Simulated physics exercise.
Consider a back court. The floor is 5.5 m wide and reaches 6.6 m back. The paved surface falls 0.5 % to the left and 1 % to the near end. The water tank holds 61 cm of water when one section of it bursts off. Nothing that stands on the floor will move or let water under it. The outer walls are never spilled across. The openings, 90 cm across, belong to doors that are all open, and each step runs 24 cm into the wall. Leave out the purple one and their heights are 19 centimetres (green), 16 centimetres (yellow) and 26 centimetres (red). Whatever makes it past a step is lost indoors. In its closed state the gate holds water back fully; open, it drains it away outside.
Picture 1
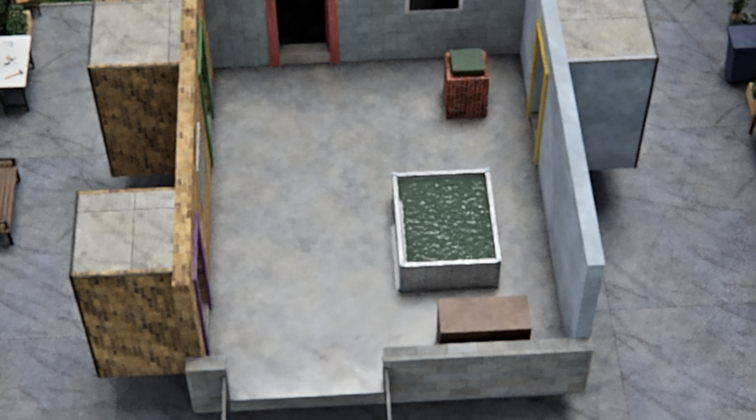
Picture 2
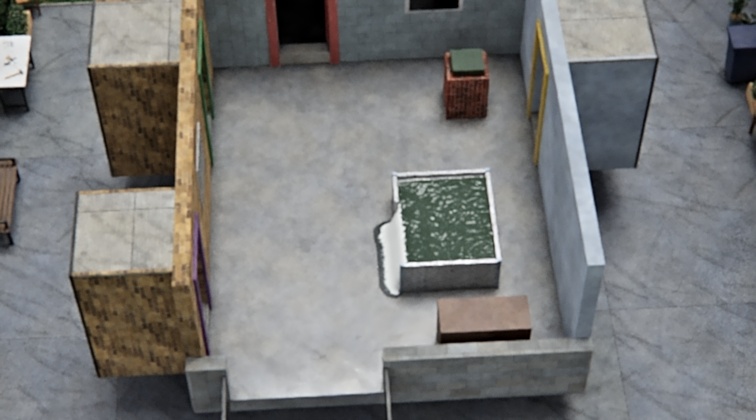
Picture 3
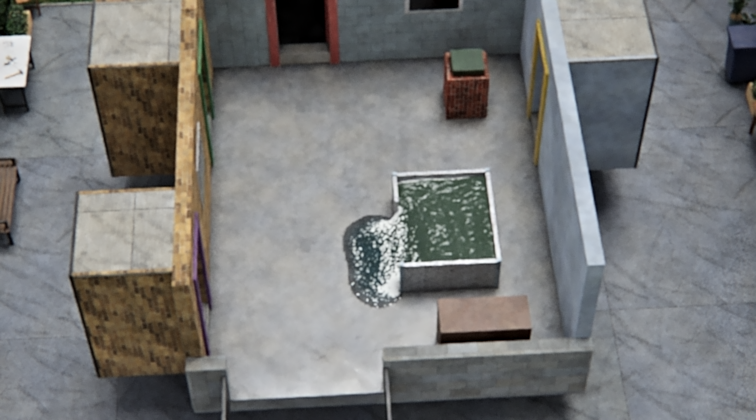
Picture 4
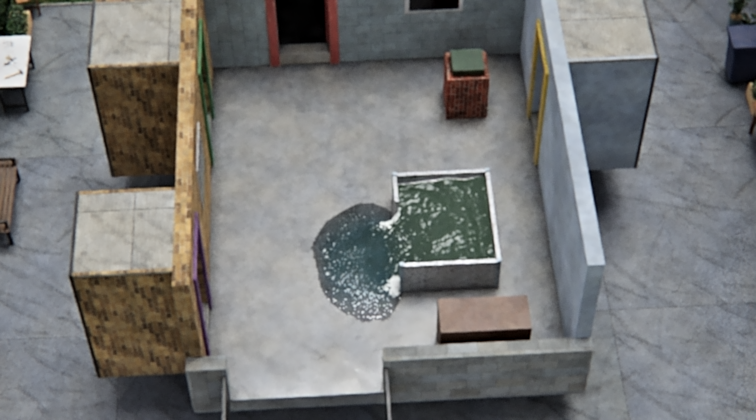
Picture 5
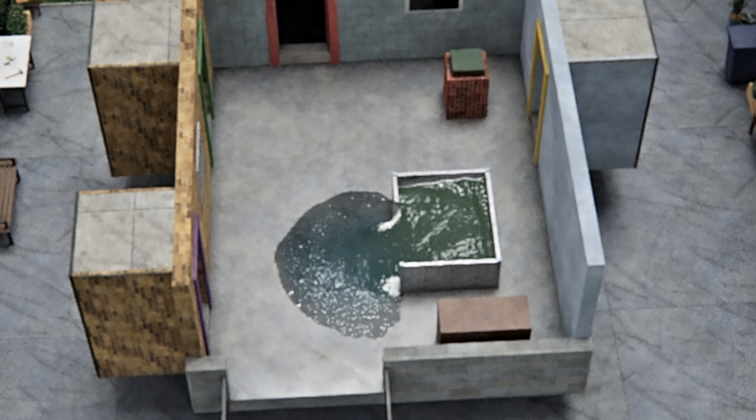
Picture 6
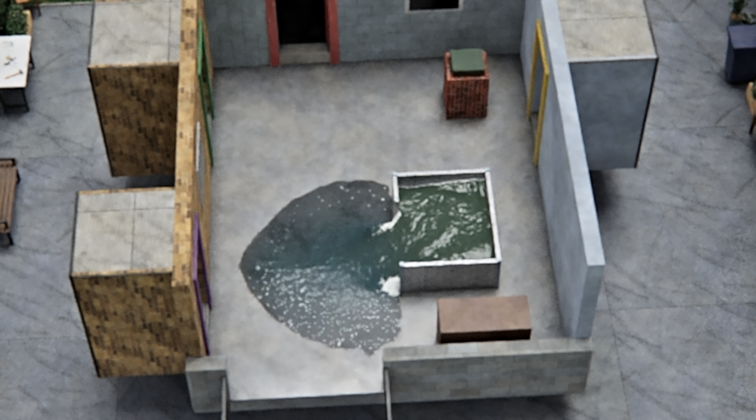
The clip opens on a walled gray courtyard with a raised tank of green water sitting still on dry floor. Water then bursts from the tank's left side, foaming at the gap, and spreads leftward into a wide, dark, rounded pool while the surface inside the tank ripples.
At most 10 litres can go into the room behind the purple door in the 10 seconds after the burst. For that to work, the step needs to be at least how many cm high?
At least about 20 cm high.
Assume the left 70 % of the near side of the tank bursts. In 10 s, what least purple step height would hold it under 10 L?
Minimum height: Approx. 8.5 cm.
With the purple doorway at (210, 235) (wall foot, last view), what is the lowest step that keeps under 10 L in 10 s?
Roughly 20 cm, give or take.
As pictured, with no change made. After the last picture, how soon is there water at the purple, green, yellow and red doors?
Front arrival: Purple 0.4 seconds, green 1.2 seconds, yellow 8.0 seconds, red 3.0 seconds.
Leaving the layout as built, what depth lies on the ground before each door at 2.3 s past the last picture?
Lab note, cm: Purple 20; green 7; yellow 0; red 0.
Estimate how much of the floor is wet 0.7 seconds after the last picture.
Wet share: Near 30 %.
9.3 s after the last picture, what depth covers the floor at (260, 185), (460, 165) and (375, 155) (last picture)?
Respectively 3 cm, 2 cm and 2 cm.
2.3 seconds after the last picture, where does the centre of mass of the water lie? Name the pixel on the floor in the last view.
(319, 257) or so.
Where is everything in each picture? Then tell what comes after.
In the first frame, the water tank at (446, 220) is whole and still, 61 cm deep; the purple door at (202, 296) is dry.
In the second frame, water pours out at (401, 249) and has run 0.3 m, to (384, 283); about 10 cm deep outside, 61 cm at the back.
In the third frame, the gap is at (401, 251), the front 0.8 m out at (348, 246); the back of the water tank holds 61 cm.
In the fourth frame, water pours out at (401, 252) and has run 1.3 m, to (319, 253); about 8 cm deep outside, 55 cm at the back.
In the fifth frame, the front is at (282, 261), 1.9 m from the gap at (401, 252); 3.6 m2 of floor is wet, 53 cm left at the back.
In the sixth frame, the front is at (248, 272), 2.5 m from the gap at (401, 251); 5.1 m2 of floor is wet, 50 cm left at the back; the purple door at (202, 296), 3.3 m from the gap, is still 1.1 m from the nearest water.
Then, 0.7 s after the last picture water covers 30 % of the floor, deepest (30 cm) near (210, 299); 22 cm at the purple door, 0 litres in over its 19 cm step.
Then, 2.3 s after the last picture water covers 40 % of the floor, deepest (24 cm) near (209, 377); 20 cm at the purple door, 14 litres in over its 19 cm step.
Then, 9.3 s after the last picture water covers 80 % of the floor, deepest (6 cm) near (209, 387); 5 cm at the purple door, 16 litres in over its 19 cm step.
At the purple door as built, the water peaked near 25 cm, 1.1 s after the last picture.
With a step of 18 cm, 21 litres would have come in within the 10 s; with 24 cm, 2 litres. So under 10 litres takes about 20 cm.
